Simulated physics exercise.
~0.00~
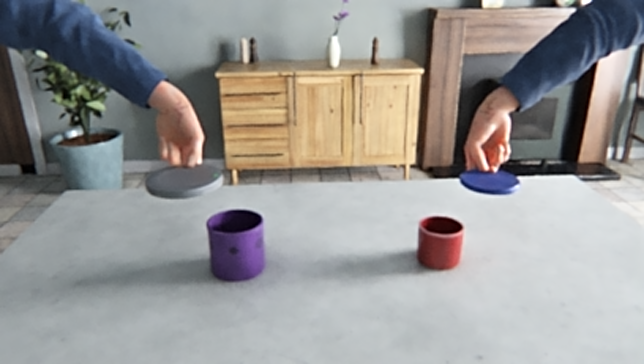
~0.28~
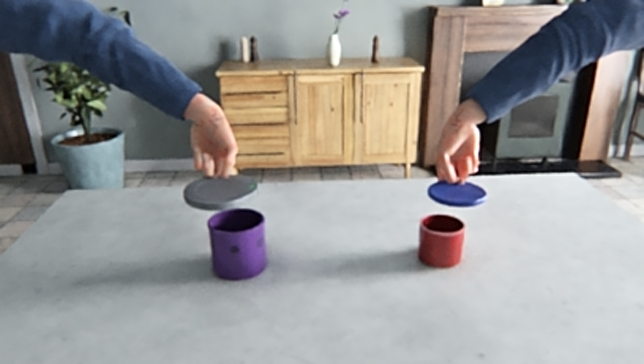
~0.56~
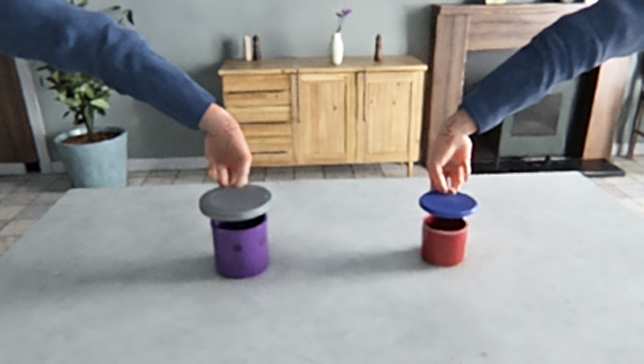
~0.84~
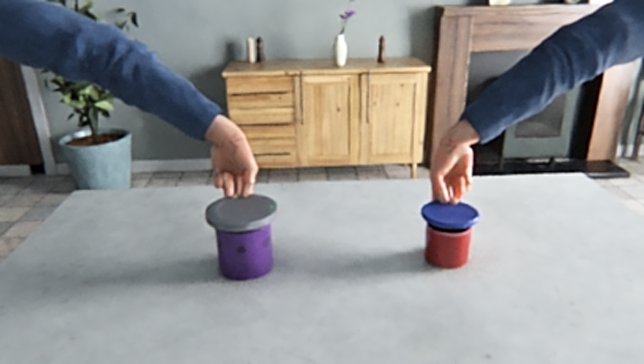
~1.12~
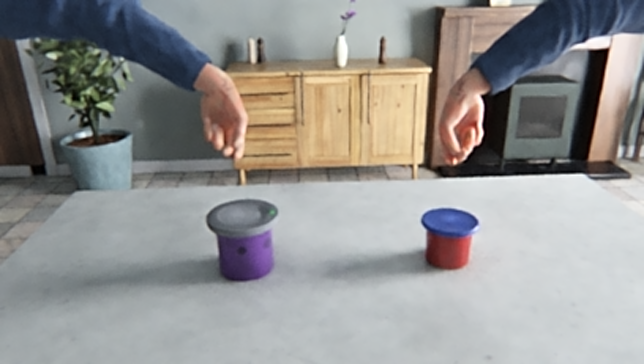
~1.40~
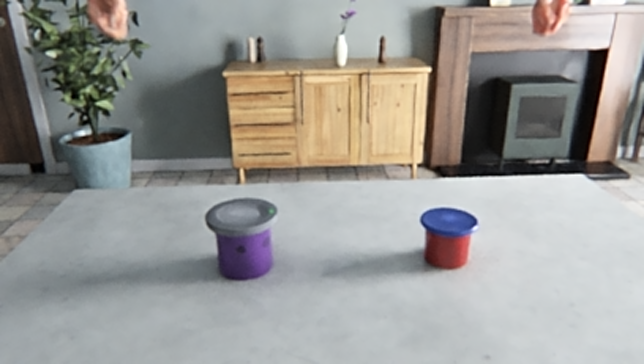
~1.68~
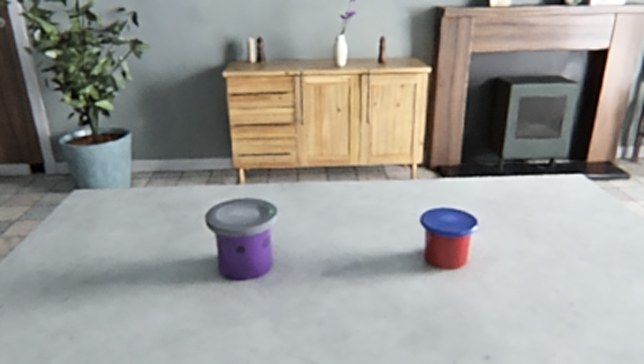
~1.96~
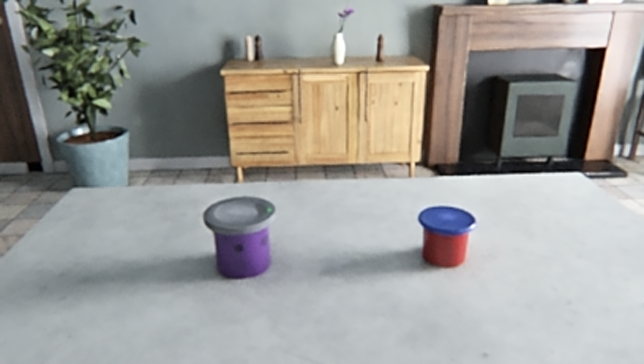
Two hands lowered a grey lid onto a purple container on the left and a blue lid onto a smaller red one on the right, then let go and drew back out of view, leaving both containers covered on the table.
